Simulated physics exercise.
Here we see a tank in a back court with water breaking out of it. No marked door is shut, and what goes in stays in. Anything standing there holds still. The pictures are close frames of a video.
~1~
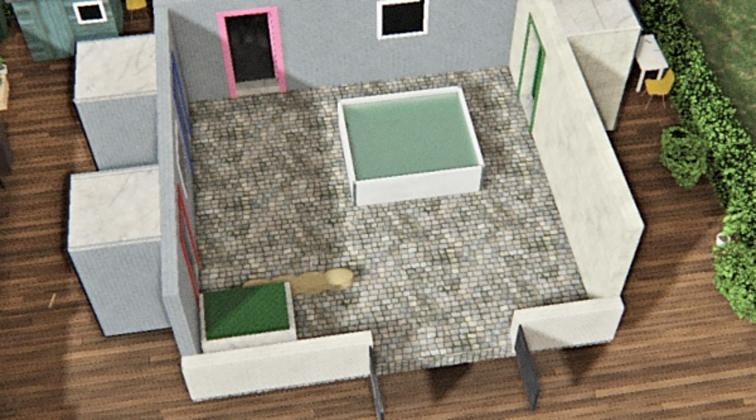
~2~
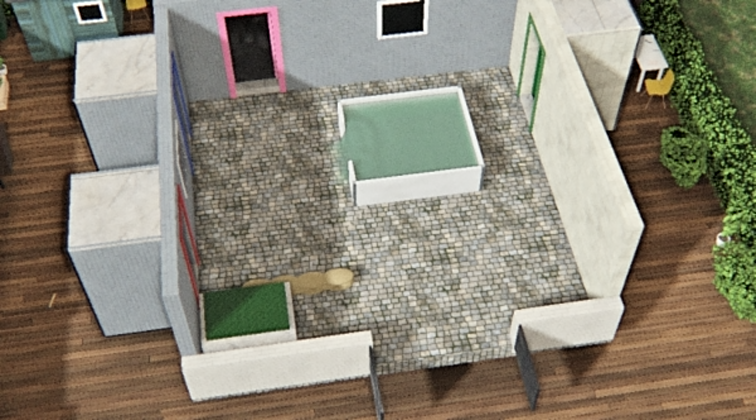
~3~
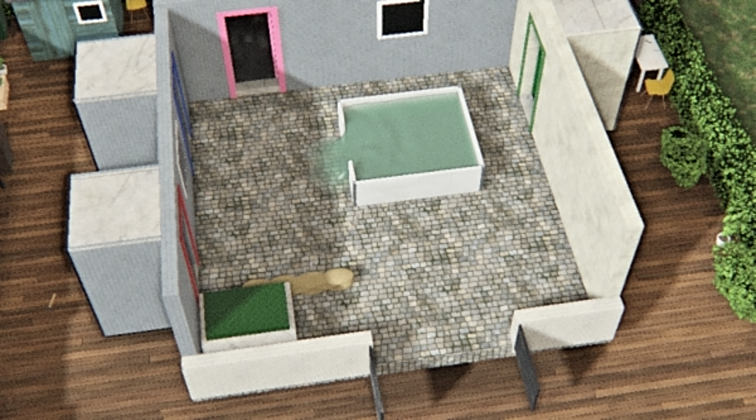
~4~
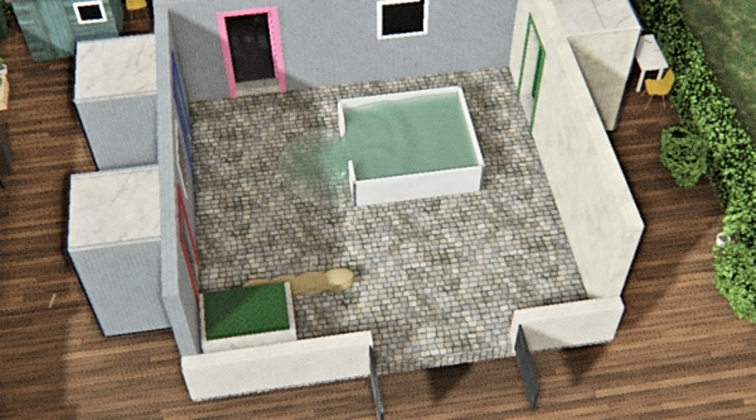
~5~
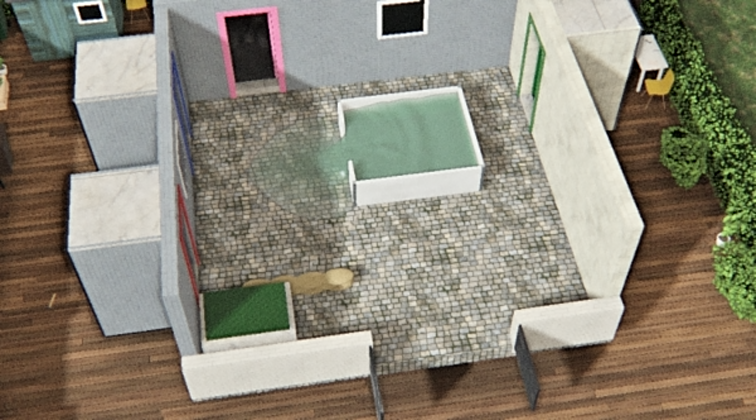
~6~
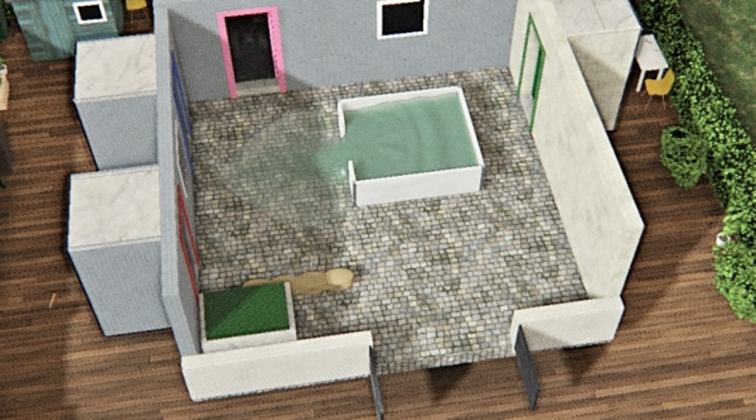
We see a white-walled tank of green water, whole and still in a stone-paved court; then a gap opens in its left side, and water pours out, spreading leftward across the paving in a widening, thin sheet.
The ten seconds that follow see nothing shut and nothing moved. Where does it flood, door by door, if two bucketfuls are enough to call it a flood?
At the green door it does not flood; at the pink door it does not flood; at the red door it floods; at the blue door it floods.
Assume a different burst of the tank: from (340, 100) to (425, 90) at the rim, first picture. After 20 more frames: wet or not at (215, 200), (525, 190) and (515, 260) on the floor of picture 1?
One after the other: Awash, wet, free of water.
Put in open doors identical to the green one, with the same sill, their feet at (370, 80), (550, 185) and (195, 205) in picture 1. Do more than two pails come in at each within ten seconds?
Well, the first remains within bounds, the next remains within bounds, and the last breaks the limit.
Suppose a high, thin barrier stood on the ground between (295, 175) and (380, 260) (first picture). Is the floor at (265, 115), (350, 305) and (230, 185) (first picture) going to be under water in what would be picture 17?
Results in sequence: Swamped / bone-dry / swamped.
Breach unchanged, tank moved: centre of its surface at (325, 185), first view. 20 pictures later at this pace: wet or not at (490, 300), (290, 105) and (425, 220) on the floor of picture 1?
Well, in the order you listed them, they'd be unreached, reached by the flood and unreached.
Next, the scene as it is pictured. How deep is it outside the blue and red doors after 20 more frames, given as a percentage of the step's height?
Respectively about 170 and 140 per cent.
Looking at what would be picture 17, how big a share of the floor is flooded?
Close to 30 percent, by my reckoning.
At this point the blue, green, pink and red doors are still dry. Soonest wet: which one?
The blue door comes first.
A moment on, water covers 25 % of the floor; the green door not reached, the pink door not reached, the red door not reached, the blue door under two buckets in.
Next, water covers 30 % of the floor; the green door not reached, the pink door wet at the sill, nothing in, the red door wet at the sill, nothing in, the blue door over two buckets in.
Then, water covers 35 % of the floor; the green door not reached, the pink door wet at the sill, nothing in, the red door under two buckets in, the blue door far over two buckets in.
Later, water covers 70 % of the floor; the green door not reached, the pink door wet at the sill, nothing in, the red door over two buckets in, the blue door far over two buckets in.
In the end, water covers 95 % of the floor; the green door wet at the sill, nothing in, the pink door wet at the sill, nothing in, the red door far over two buckets in, the blue door far over two buckets in.
